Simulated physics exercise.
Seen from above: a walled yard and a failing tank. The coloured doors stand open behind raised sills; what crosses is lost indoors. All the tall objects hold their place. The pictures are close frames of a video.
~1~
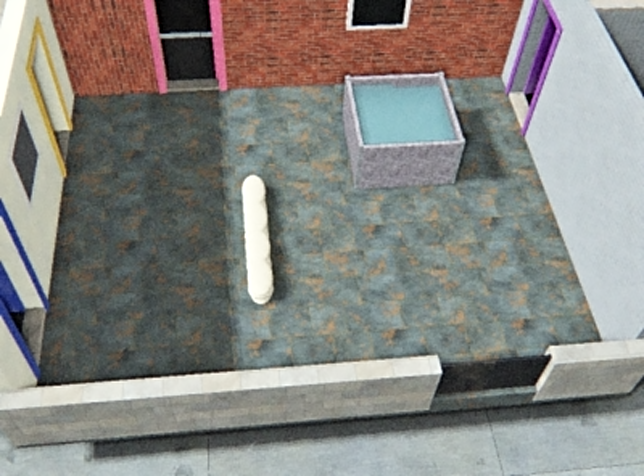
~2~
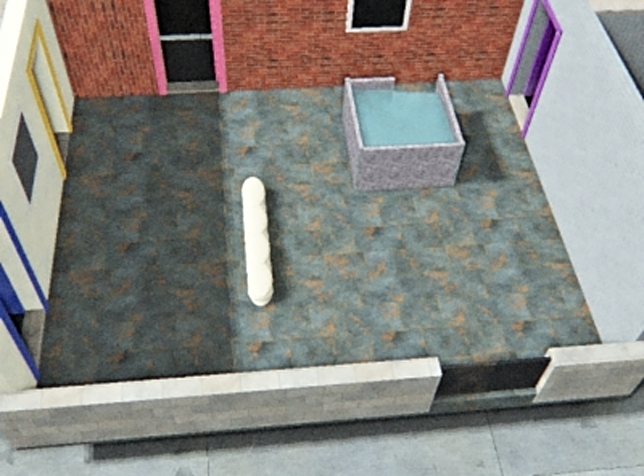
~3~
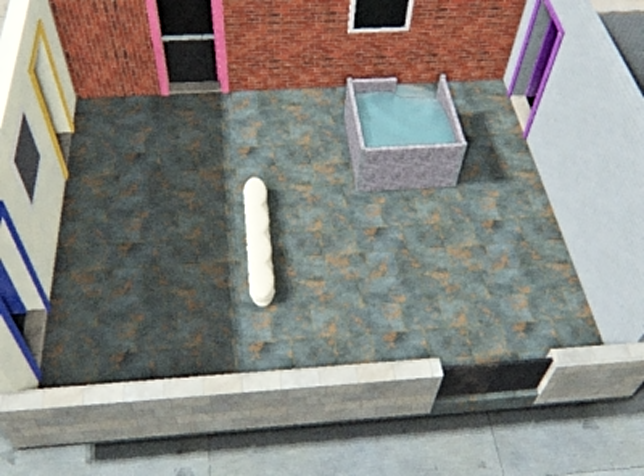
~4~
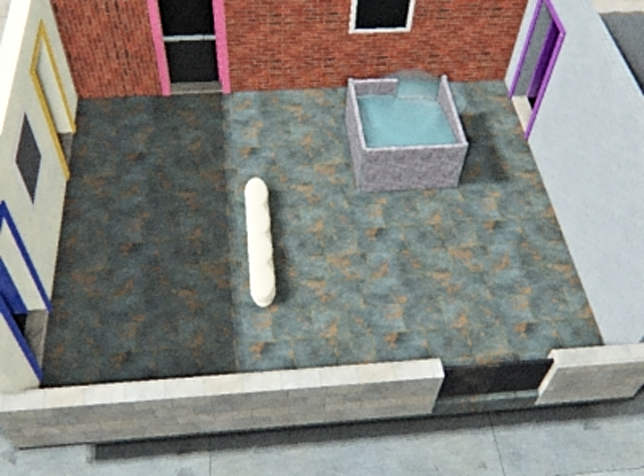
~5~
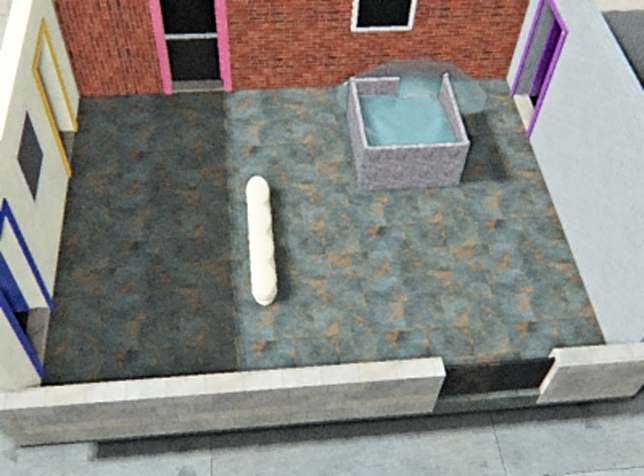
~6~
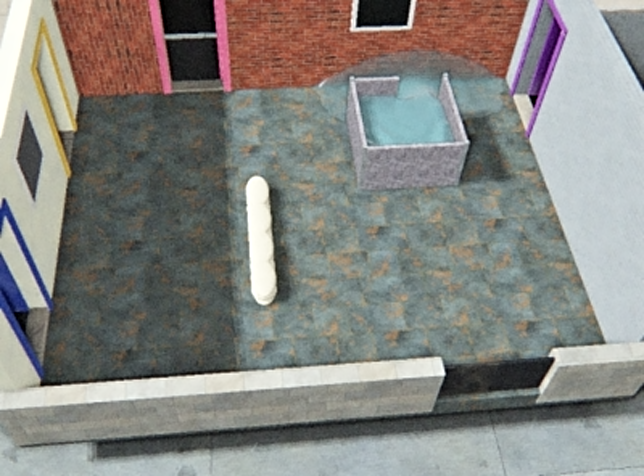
Water sits still in an open grey tank in a walled yard with coloured doorways, until a gap opens in the tank's far side. It pours out through the gap and spreads in a thin, clear sheet behind the tank toward the brick wall, while the white lumpy bar stays put.
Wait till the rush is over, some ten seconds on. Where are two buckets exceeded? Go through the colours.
The purple door floods; the yellow door floods; the pink door holds within the limit; the blue door holds within the limit.
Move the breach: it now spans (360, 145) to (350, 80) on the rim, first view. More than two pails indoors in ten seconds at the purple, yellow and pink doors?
One by one: Purple takes less; yellow floods; pink takes more.
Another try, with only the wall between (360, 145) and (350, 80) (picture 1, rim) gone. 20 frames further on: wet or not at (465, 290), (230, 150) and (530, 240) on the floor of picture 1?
As listed: Free of water, flooded, not flooded.
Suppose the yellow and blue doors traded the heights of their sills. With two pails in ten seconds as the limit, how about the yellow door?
Then: The yellow door holds.
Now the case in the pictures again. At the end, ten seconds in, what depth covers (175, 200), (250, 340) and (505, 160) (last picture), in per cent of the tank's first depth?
Roughly 2, 6 and 2 per cent, in turn.
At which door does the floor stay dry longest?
It is the blue-painted one.
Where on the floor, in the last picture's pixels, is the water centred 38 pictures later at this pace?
Roughly at (349, 199).
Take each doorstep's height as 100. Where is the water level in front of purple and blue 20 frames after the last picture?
About 220 and 0 per cent.
A moment on, water covers 15 % of the floor; the purple door under two buckets in, the yellow door not reached, the pink door wet at the sill, nothing in, the blue door not reached.
Next, water covers 30 % of the floor; the purple door over two buckets in, the yellow door not reached, the pink door wet at the sill, nothing in, the blue door not reached.
Then, water covers 55 % of the floor; the purple door far over two buckets in, the yellow door over two buckets in, the pink door wet at the sill, nothing in, the blue door not reached.
Later, water covers 70 % of the floor; the purple door far over two buckets in, the yellow door over two buckets in, the pink door wet at the sill, nothing in, the blue door wet at the sill, nothing in.
In the end, water covers 75 % of the floor; the purple door far over two buckets in, the yellow door far over two buckets in, the pink door wet at the sill, nothing in, the blue door wet at the sill, nothing in.
